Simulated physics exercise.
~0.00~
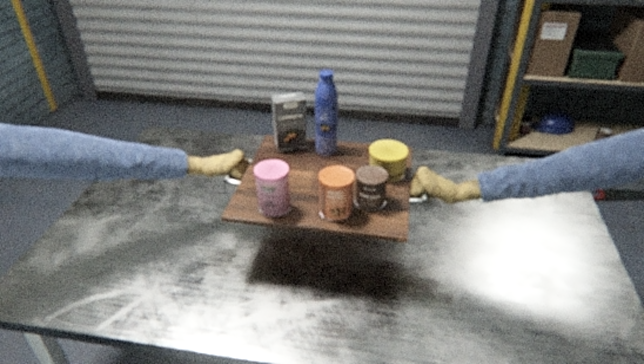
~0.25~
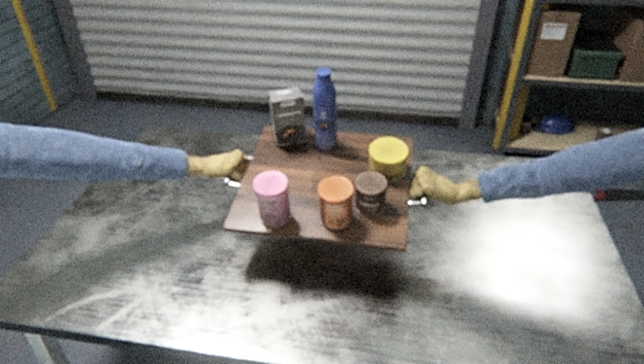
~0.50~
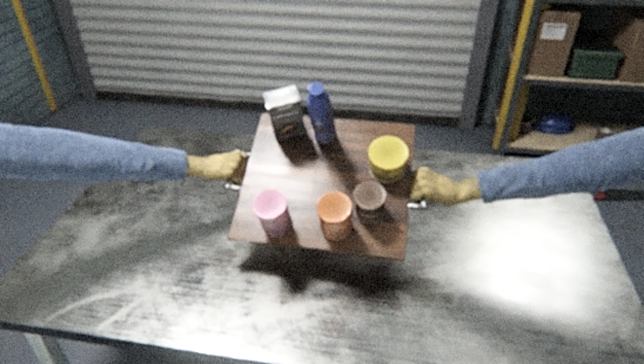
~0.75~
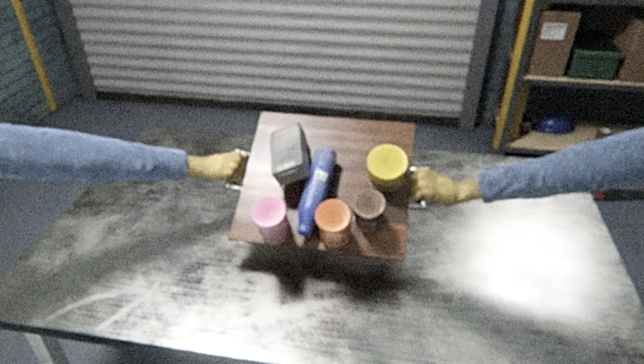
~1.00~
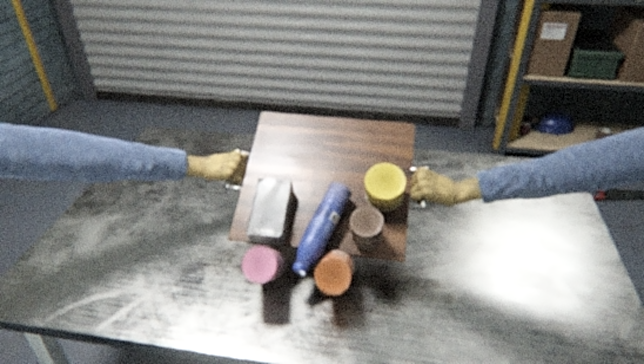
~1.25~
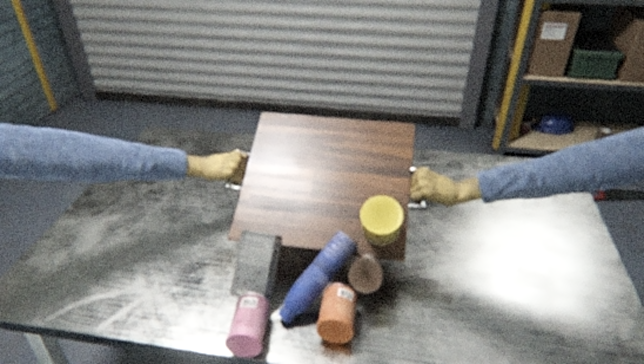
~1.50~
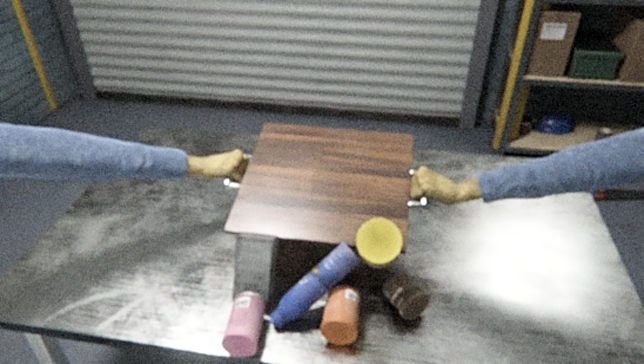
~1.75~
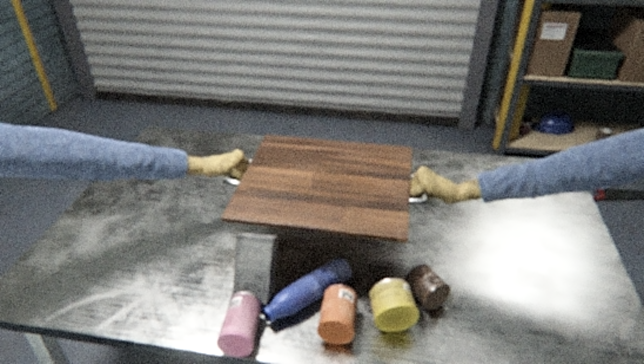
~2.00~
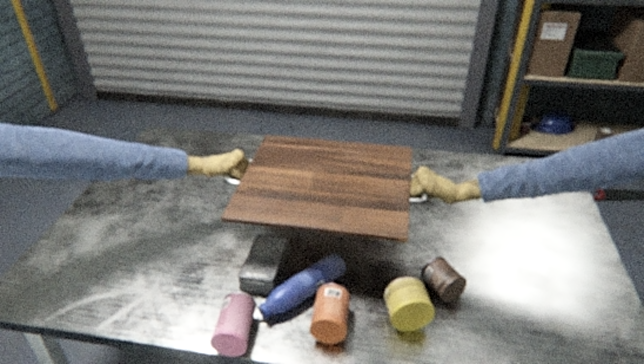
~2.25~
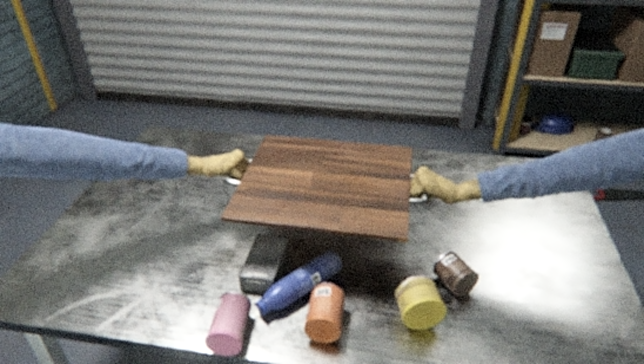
Two gloved hands in blue sleeves hold a flat wooden tray above a grey table in a workshop, seen from slightly above, with a shutter and shelving behind. On it, a grey carton and blue bottle stand at the back, a yellow tub and brown tin at right, and pink and orange tins in front. The tray tips near edge down, and the bottle and carton topple forward. The pink tin, orange tin and bottle slide off first, then the carton, brown tin and yellow tub follow. The tray levels, empty, with everything lying on the table.
